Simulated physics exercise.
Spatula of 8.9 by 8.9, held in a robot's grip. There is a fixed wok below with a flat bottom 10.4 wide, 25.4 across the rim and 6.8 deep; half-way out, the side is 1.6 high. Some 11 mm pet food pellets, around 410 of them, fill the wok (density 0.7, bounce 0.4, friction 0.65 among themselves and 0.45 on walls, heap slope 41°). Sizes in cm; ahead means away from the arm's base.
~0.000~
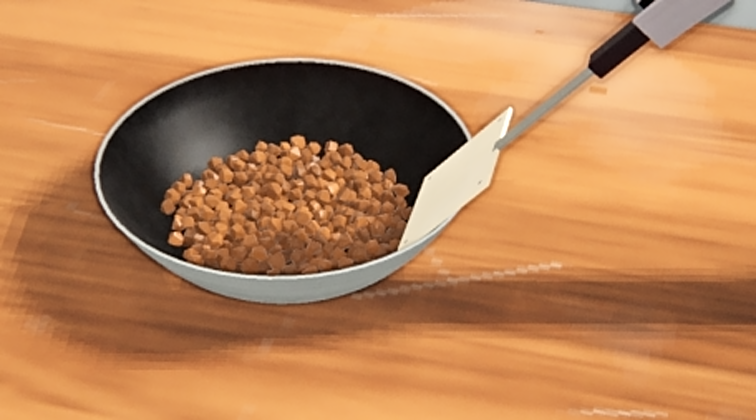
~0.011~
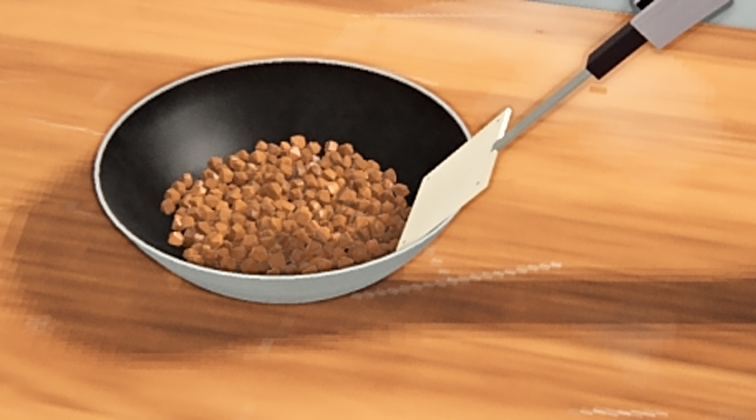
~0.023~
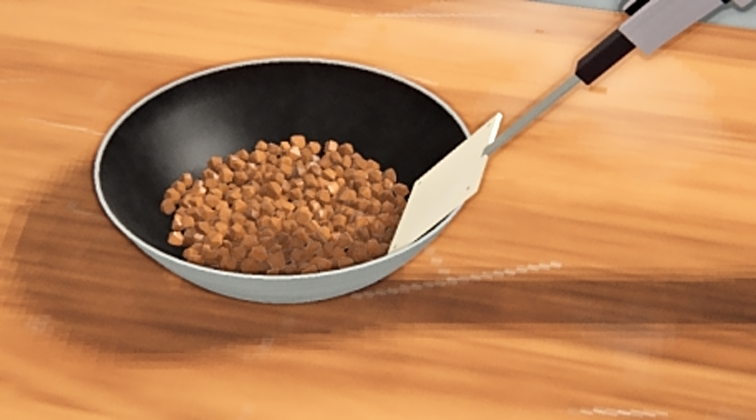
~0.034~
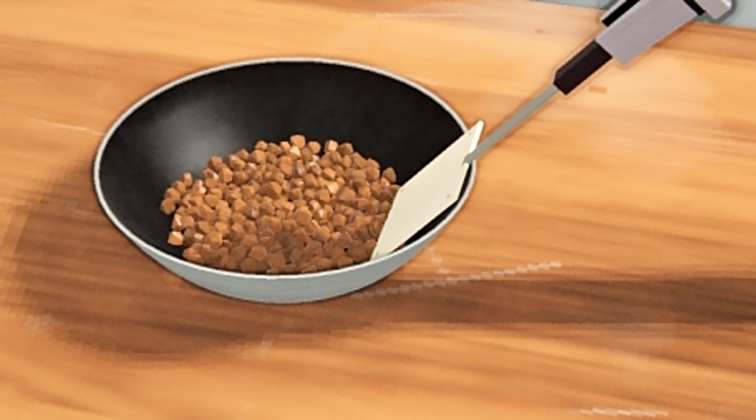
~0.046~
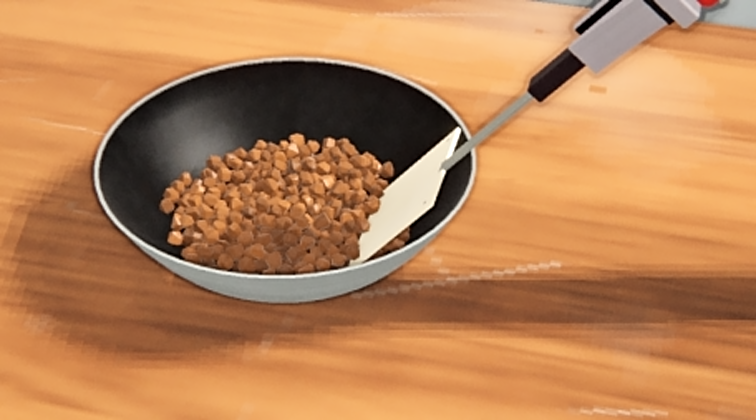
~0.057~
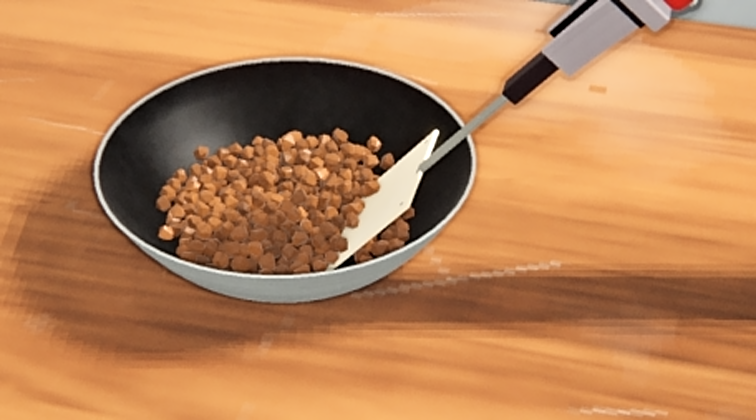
On a wood-grained tabletop, seen from above at an angle by a camera that stays still, a dark shadow stretches to the right. A black-lined wok with a pale outside holds a heap of small brown chunks, and a cream spatula on a grey robotic arm leans in from the upper right. The spatula barely moves at first, then slides left and pushes into the heap, shifting the chunks slightly leftward while a few sit behind the blade.
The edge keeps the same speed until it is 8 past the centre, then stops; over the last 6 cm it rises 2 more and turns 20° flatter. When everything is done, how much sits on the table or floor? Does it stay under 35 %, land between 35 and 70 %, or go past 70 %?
It lands between 35 and 70 %.
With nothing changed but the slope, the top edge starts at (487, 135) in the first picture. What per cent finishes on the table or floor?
I'd estimate close to 55 per cent.
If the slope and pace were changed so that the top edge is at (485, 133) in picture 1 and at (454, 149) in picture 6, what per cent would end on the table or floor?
Roughly 25 percent ends up there.
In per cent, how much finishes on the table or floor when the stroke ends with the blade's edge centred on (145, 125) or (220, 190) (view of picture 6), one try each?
Roughly 60 and 10 per cent.
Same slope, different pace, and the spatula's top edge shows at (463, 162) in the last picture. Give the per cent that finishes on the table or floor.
30 %.
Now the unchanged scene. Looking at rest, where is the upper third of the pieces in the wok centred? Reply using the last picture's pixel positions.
The middle lies somewhere around (181, 189).
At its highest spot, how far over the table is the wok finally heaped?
Some 7.0 cm.
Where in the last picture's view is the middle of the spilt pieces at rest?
The centre sits at roughly (17, 179).
After 0.08 s, sloping 51°, highest piece 8 above the table; 408 in the wok.
After 0.11 s, sloping 46°, highest piece 11 above the table; 407 in the wok, 1 on the blade or in flight.
After 0.33 s, sloping 31°, highest piece 19 above the table; 229 in the wok, 40 on the table or floor, 139 on the blade or in flight.
After 1.38 s, sloping 31°, highest piece 8 above the table; 229 in the wok, 179 on the table or floor.
In the end, 229 in the wok, 179 on the table or floor. That is 44 % on the table or floor.
